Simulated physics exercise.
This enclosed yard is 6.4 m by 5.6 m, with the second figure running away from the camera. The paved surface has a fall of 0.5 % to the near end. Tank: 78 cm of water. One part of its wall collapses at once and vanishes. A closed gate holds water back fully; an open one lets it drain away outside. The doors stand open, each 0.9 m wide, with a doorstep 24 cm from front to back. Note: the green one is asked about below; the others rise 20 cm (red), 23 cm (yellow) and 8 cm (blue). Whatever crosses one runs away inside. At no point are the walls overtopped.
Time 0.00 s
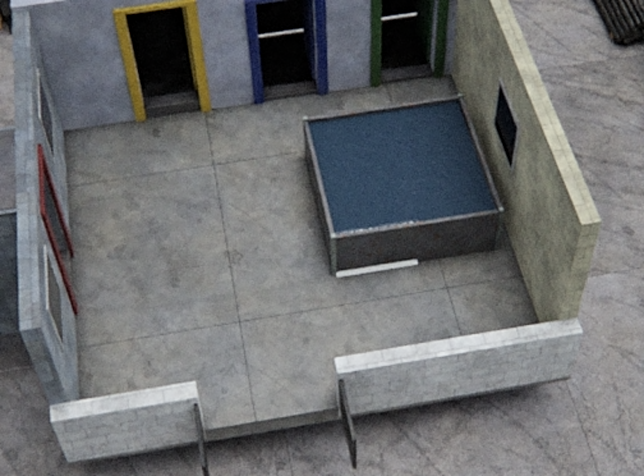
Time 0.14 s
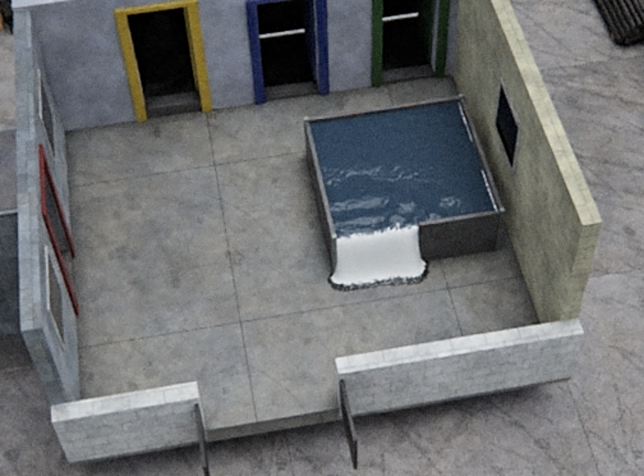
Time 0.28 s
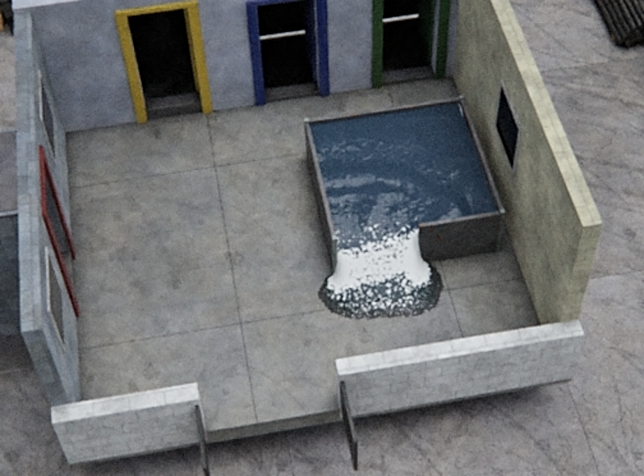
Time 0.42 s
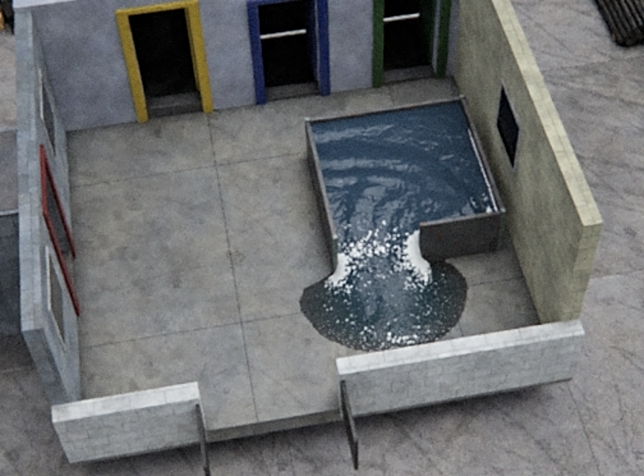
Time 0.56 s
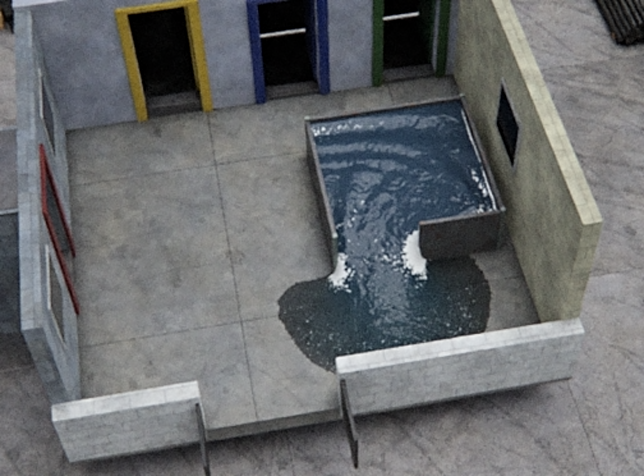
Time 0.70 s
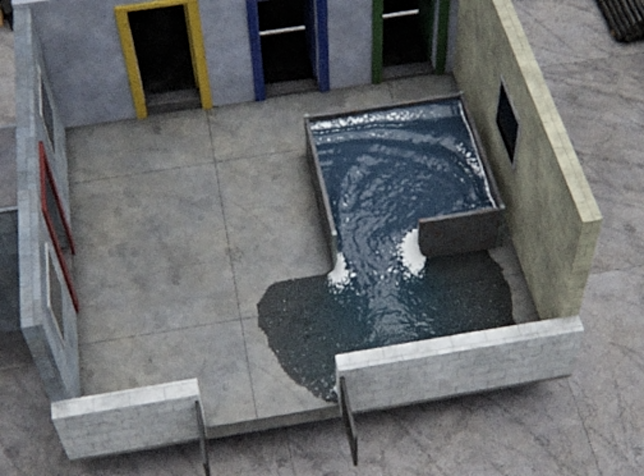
A walled yard with yellow, blue and green doorways held a tank of still water until part of its front wall vanished, and water poured out, spreading across the paved floor toward the near wall.
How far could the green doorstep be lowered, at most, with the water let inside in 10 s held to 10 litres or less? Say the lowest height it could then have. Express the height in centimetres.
It could then stand at about 13.5 cm.
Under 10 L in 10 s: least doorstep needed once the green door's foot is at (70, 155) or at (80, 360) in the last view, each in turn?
You'd want roughly 9.0 cm there first, then roughly 18 cm.
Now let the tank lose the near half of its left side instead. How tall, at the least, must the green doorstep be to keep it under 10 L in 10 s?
Then roughly 13.0 cm.
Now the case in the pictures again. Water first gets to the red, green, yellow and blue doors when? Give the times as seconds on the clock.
Arrival: Red 3.2 s, green 3.8 s, yellow 5.5 s, blue 5.0 s.
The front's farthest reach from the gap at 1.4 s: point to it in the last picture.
The farthest wet point sits near (220, 409) in the last view.
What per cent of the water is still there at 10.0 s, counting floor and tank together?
Something like 70 per cent of it remains.
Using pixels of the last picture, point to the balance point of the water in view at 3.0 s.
About (385, 260).
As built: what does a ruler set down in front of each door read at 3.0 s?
Red door 0 cm, green door 0 cm, yellow door 0 cm, blue door 0 cm.
After 1.4 s water covers 25 % of the floor, deepest (50 cm) near (389, 368); it has not reached the green door.
After 3.0 s water covers 35 % of the floor, deepest (41 cm) near (533, 356); it has not reached the green door.
After 10.0 s water covers 95 % of the floor, deepest (16 cm) near (546, 354); 6 cm at the green door, 46 litres in over its 8 cm doorstep.
At the green door as built, the water arrived by 3.8 s and peaked near 13 cm at 4.6 s.
With a doorstep of 11 cm, 20 litres would have come in within the 10 s; with 15.5 cm, 4 litres. So under 10 litres takes about 13.5 cm.
